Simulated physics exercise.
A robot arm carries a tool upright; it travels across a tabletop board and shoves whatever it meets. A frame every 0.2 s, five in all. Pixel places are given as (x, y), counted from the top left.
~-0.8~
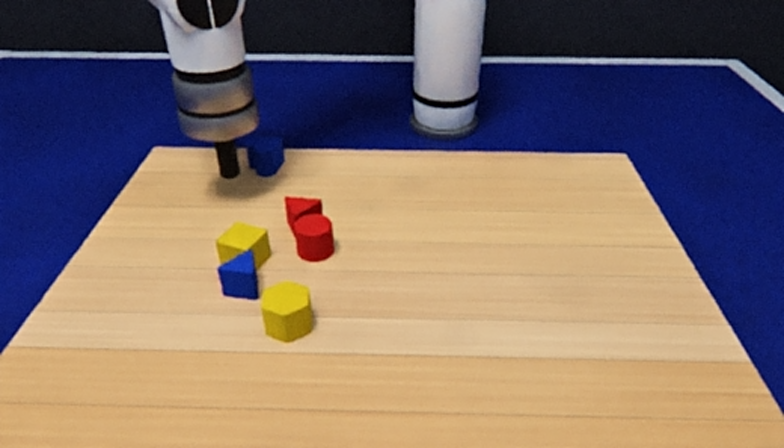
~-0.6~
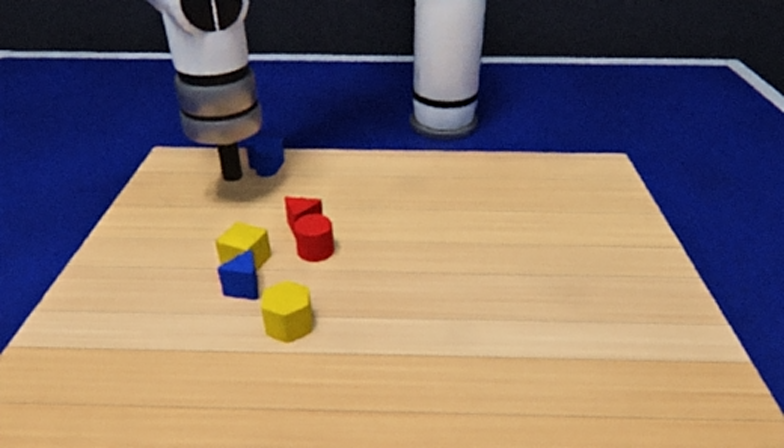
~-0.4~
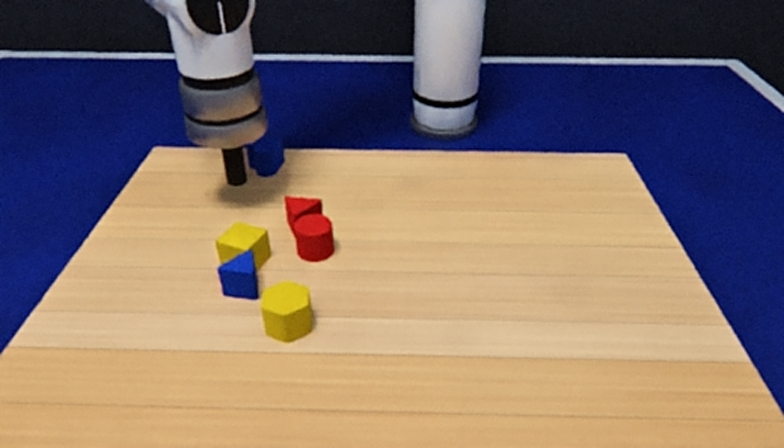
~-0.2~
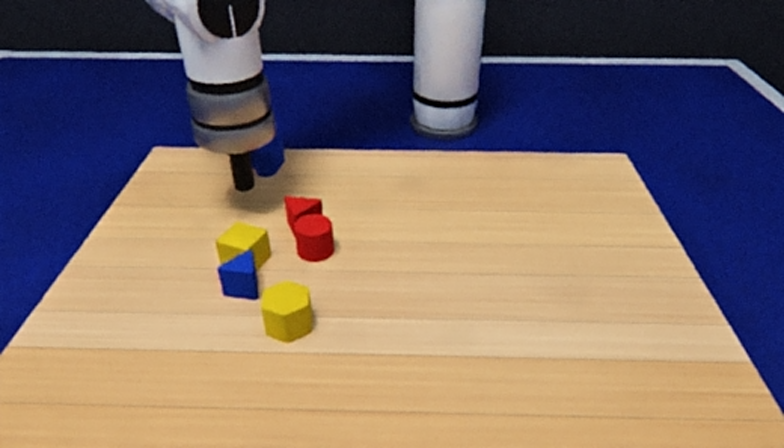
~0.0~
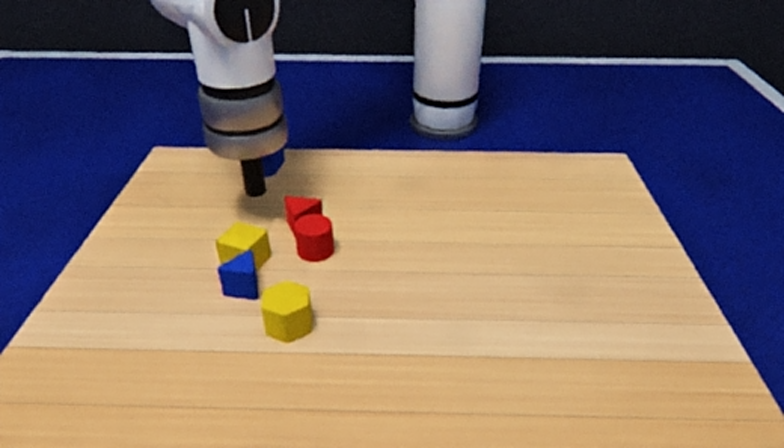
On a wooden table, a robot arm's tool shifts slightly right beside still blocks.
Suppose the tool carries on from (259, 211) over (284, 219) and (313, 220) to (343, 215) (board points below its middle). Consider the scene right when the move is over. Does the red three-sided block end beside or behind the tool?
In short: Yes.
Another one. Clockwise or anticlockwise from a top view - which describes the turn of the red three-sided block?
Looking down: Clockwise.
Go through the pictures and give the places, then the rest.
In the first picture, tool's lower end (230, 174); yellow square block (242, 235); red three-sided block (300, 203); red circular block (313, 224).
In the second picture, tool (233, 177); blocks still.
In the third picture, tool (237, 181); blocks still.
In the fourth picture, tool (245, 187); blocks still.
In the fifth picture, tool (256, 192); yellow square block (242, 235); red three-sided block (300, 203); red circular block (313, 224).
One third of the way, tool (281, 200); red three-sided block (303, 204).
Two thirds of the way, tool (312, 201); red three-sided block (316, 211), turned 55° clockwise; red circular block (314, 229).
At the end, tool (342, 196); yellow square block still; red three-sided block (321, 209), turned 80° clockwise; red circular block (314, 229).
